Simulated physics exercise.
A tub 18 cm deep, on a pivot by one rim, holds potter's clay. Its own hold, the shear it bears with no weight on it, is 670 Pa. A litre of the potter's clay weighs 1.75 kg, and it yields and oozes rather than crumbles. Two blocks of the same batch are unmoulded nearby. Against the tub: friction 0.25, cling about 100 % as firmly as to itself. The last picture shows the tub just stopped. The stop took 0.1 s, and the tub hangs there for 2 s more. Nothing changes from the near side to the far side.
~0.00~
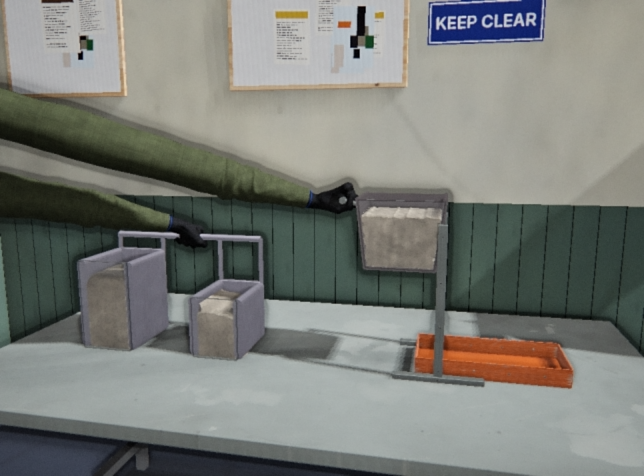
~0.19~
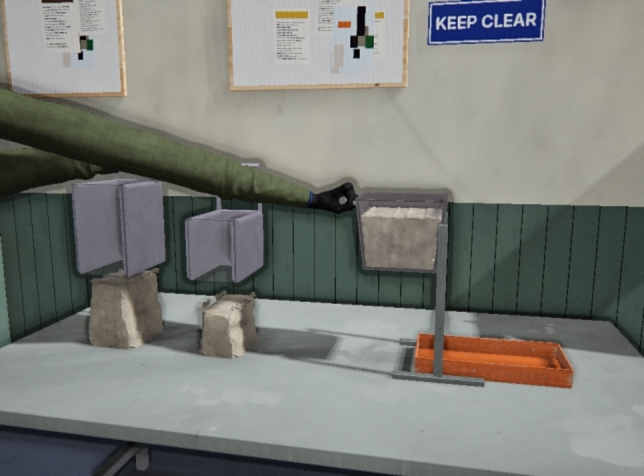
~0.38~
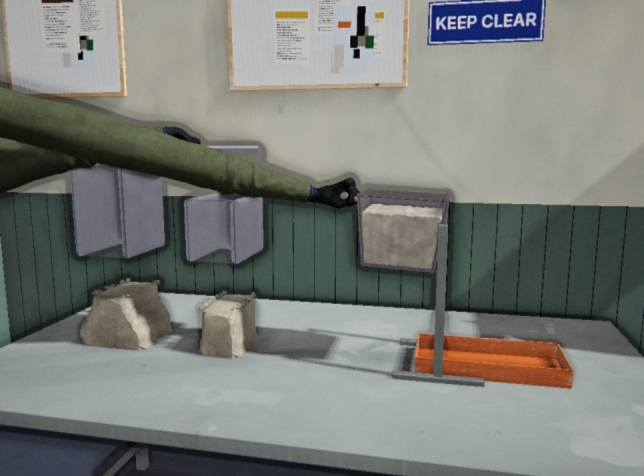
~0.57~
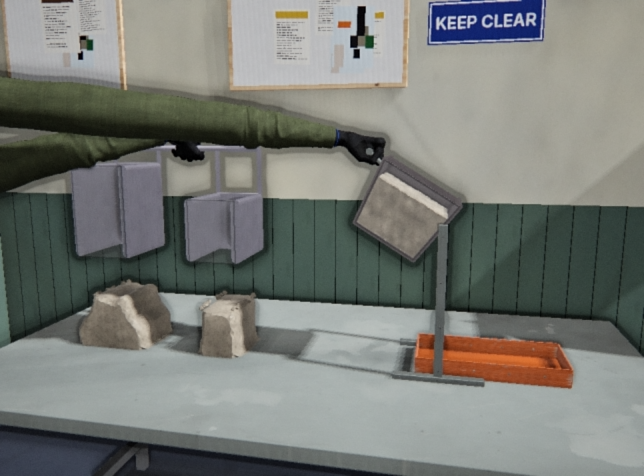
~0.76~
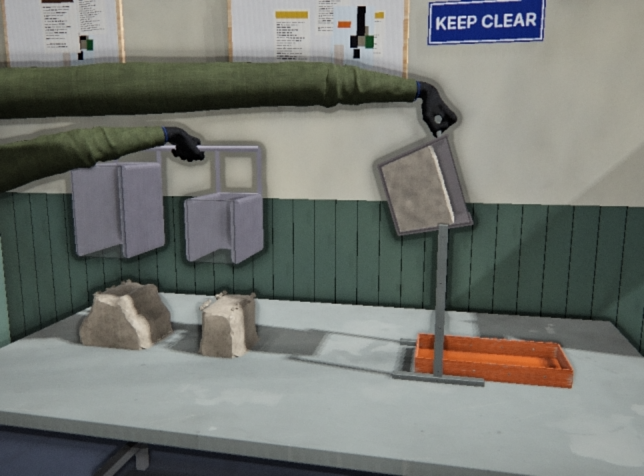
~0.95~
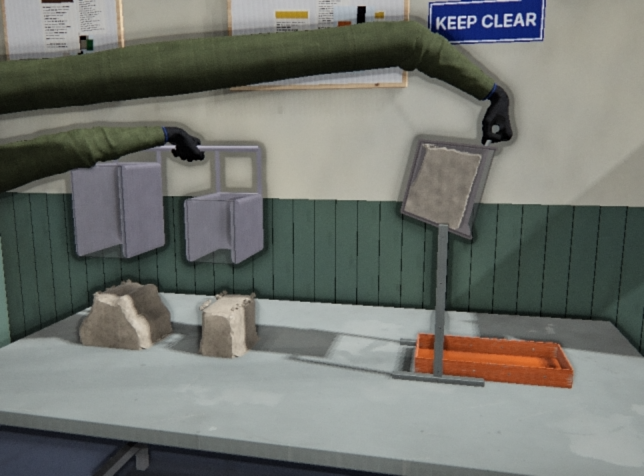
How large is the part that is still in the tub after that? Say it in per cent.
Close to 37 per cent.
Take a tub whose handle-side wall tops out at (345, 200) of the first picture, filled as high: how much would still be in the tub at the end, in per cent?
Then about 30 %.
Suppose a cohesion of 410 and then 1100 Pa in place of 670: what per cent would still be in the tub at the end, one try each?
In that order: 30 %, 100 %.
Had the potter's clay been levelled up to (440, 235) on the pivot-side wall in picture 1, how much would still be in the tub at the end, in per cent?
Then about 50 %.
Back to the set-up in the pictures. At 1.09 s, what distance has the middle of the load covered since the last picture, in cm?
Some 6 cm.
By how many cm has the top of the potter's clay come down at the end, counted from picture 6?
About 0 cm.
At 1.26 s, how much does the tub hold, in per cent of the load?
Some 40 per cent.
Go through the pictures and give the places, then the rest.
Handle-side rim at (359, 199), tilt 0 degrees; crest of the potter's clay at (424, 217); block heights 23 cm, 15 cm (left to right), in the first frame.
Handle-side rim at (359, 199), tilt 0 degrees; crest of the potter's clay at (424, 217); block heights 21 cm, 15 cm (left to right), in the second frame.
Handle-side rim at (361, 195), tilt 3 degrees; crest of the potter's clay at (367, 212); block heights 17 cm, 15 cm (left to right), in the third frame.
Handle-side rim at (386, 159), tilt 31 degrees; crest of the potter's clay at (382, 178); block heights 16 cm, 15 cm (left to right), in the fourth frame.
Handle-side rim at (448, 138), tilt 72 degrees; crest of the potter's clay at (431, 148); block heights 16 cm, 15 cm (left to right), in the fifth frame.
Handle-side rim at (496, 151), tilt 103 degrees; crest of the potter's clay at (424, 145); block heights 16 cm, 15 cm (left to right), in the sixth frame.
After 1.09 s, the tub is at 103 degrees and holds 87 %.
After 1.26 s, the tub is at 103 degrees and holds 39 %.
After 1.43 s, the tub is at 103 degrees and holds 37 %.
After 1.60 s, the tub is at 103 degrees and holds 37 %.
After 2.95 s, the tub is at 103 degrees and holds 37 %.
